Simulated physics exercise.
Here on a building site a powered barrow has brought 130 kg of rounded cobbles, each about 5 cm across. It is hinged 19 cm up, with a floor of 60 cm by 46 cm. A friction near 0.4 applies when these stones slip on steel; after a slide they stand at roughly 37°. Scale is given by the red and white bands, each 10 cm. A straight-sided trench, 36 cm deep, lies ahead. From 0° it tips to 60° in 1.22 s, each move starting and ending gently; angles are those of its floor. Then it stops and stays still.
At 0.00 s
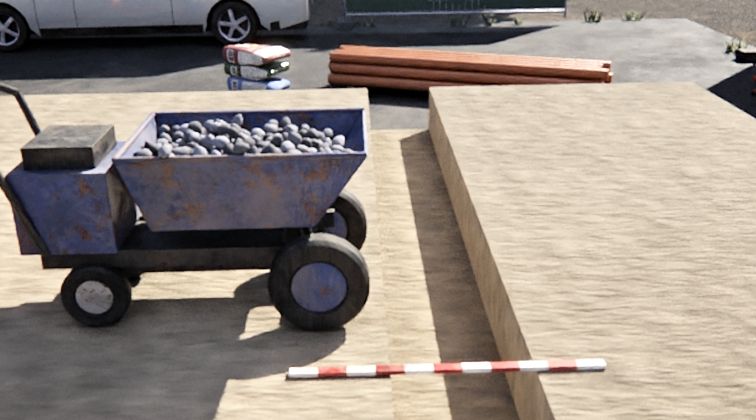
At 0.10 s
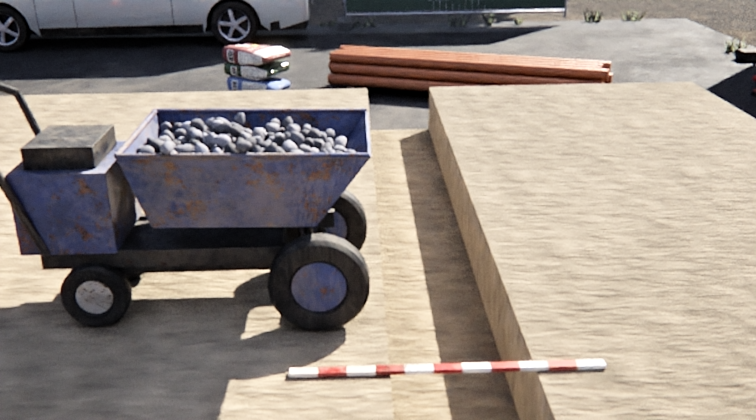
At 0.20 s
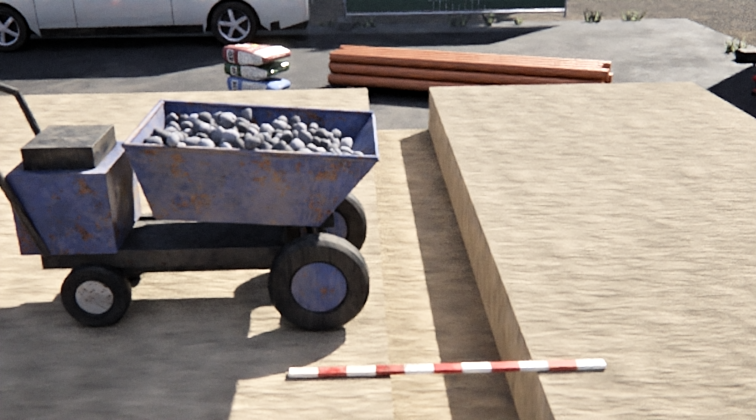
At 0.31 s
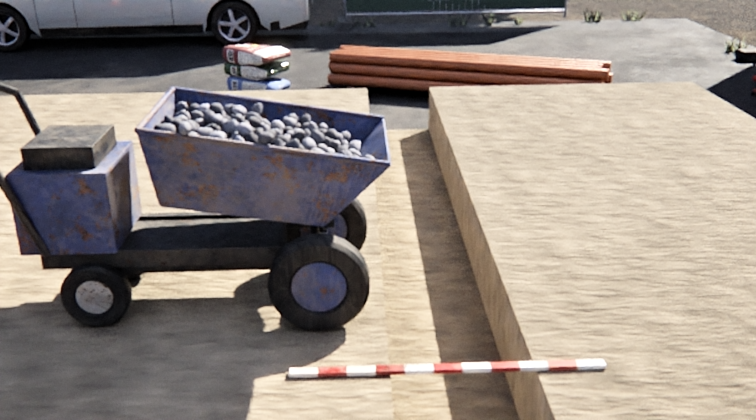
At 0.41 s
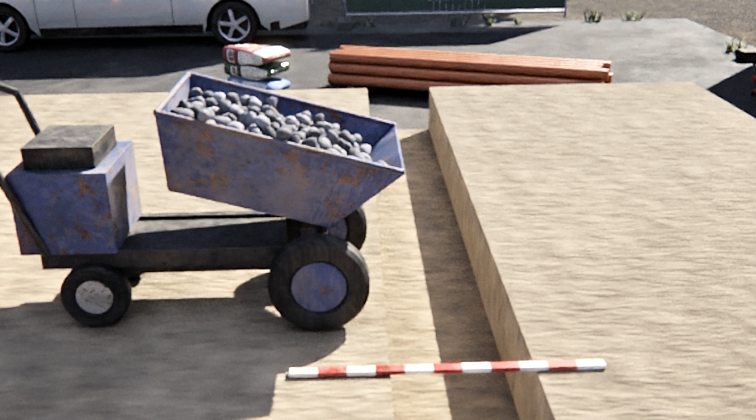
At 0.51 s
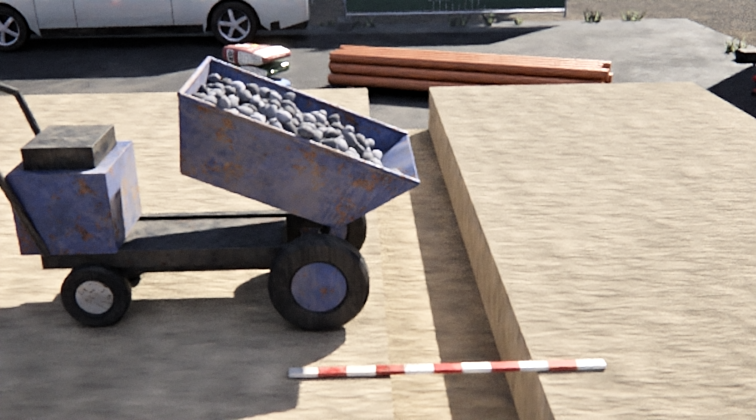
The rusty blue tray of a small powered barrow, loaded with grey rounded stones, slowly tilted up from level, its left end rising and its right lip leaning toward the trench while the wheels stayed put.
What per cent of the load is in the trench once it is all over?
45 %.
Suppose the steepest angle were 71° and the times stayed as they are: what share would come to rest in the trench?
Then close to 65 per cent.
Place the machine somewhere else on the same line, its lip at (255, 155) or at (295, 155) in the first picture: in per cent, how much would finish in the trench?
Estimates: 60 % then 70 %.
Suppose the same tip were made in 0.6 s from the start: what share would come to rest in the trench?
About 30 percent, I'd say.
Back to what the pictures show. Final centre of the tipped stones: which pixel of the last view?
Resting centre: About (487, 350).
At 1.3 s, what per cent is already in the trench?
I'd put it near 15 per cent.
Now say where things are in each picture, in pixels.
In the first frame, the tray is at 0°, its lip at (367, 155); the top of the load is at (228, 129).
The second frame shows lip at (370, 156), floor tilted 1°, highest stones at (229, 127); the stones move at 0.2 m/s on average.
The third frame shows lip at (378, 159), floor tilted 4°, highest stones at (226, 123); the stones move at 0.4 m/s on average.
The fourth frame shows lip at (390, 165), floor tilted 9°, highest stones at (212, 115); the stones move at 0.5 m/s on average.
In the fifth frame, the tray is at 16°, its lip at (404, 173); the top of the load is at (217, 102); the stones move at 0.6 m/s on average.
The sixth frame shows lip at (419, 184), floor tilted 23°, highest stones at (223, 88); the stones move at 0.6 m/s on average.
After 0.9 s the floor is at 51°; 100 % in the tray; the foremost stones are at (434, 200).
After 1.3 s the floor is at 60°; 83 % in the tray, 13 % in the trench, 4 % past the trench; the foremost stones are at (540, 281).
After 1.7 s the floor is at 60°; 57 % in the tray, 23 % in the trench, 20 % past the trench; the foremost stones are at (624, 286).
After 3.6 s the floor is at 60°; 33 % in the tray, 45 % in the trench, 22 % past the trench; the foremost stones are at (693, 294).
